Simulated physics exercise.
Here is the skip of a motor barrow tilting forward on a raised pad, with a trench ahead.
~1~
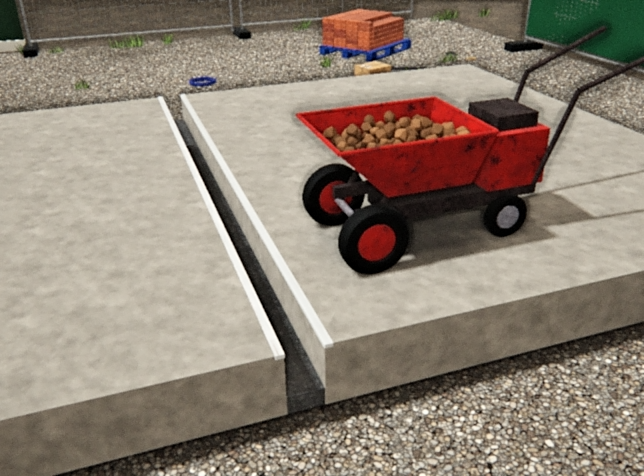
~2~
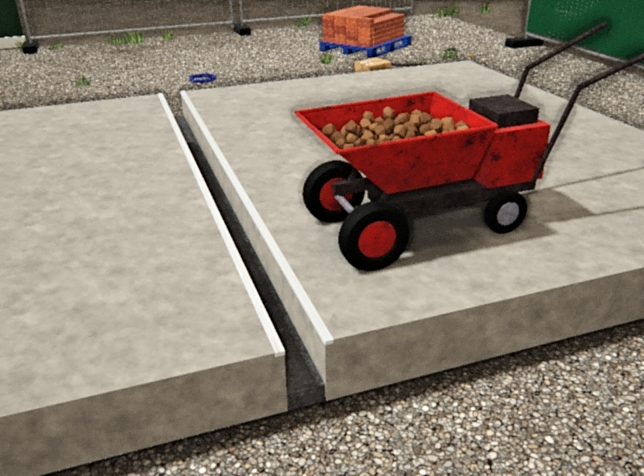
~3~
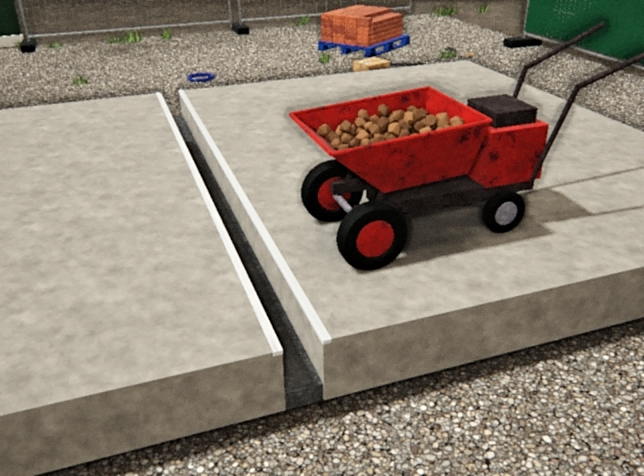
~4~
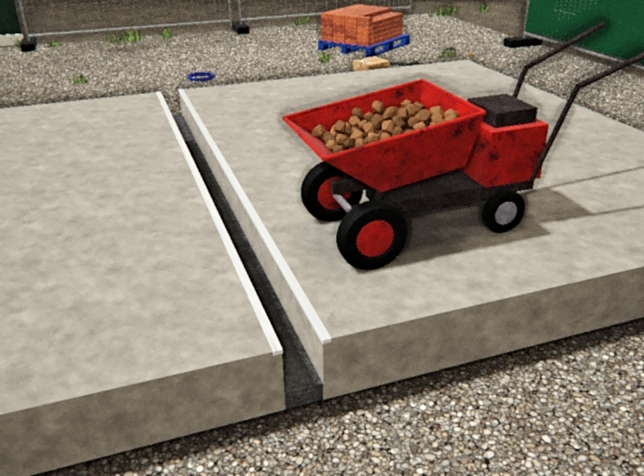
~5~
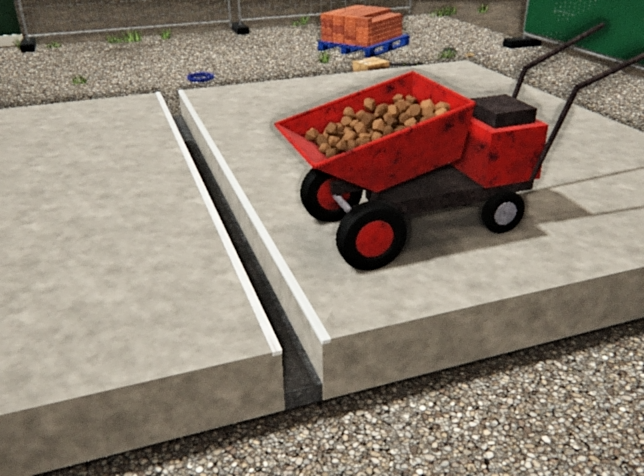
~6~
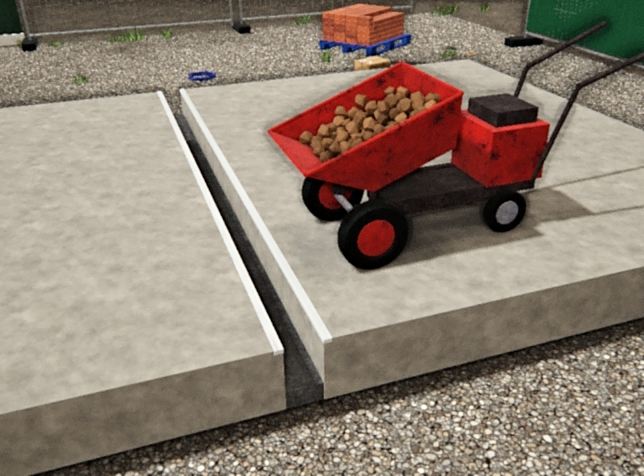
On a raised concrete pad beside a narrow trench, a red motor barrow stood still while its skip, loaded with brown clods, tilted slowly forward to the left, its back end rising clear.
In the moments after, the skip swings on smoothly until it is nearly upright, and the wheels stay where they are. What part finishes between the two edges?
The trench takes less than half.
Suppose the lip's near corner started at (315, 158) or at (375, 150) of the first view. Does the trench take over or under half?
In turn: Under half; more than half.
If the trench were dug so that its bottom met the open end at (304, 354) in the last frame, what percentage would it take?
It comes to 10 per cent or so.
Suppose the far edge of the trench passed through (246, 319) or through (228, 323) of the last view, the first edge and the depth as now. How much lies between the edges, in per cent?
Near 60 % and 90 %.
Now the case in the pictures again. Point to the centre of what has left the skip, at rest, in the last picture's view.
Roughly at (217, 259).
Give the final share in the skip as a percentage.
Some 0 per cent.
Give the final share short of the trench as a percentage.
Some 0 per cent.
Soon after the last picture, skip tipped steeply; all in the skip.
A little later, skip tipped right over; about a third in the skip; a small part in or heaped over the trench; about half beyond it; a stray few falling.
Later still, skip tipped right over; about a third in or heaped over the trench; about two thirds beyond it.
At rest, skip tipped right over; about a third in or heaped over the trench; about two thirds beyond it.
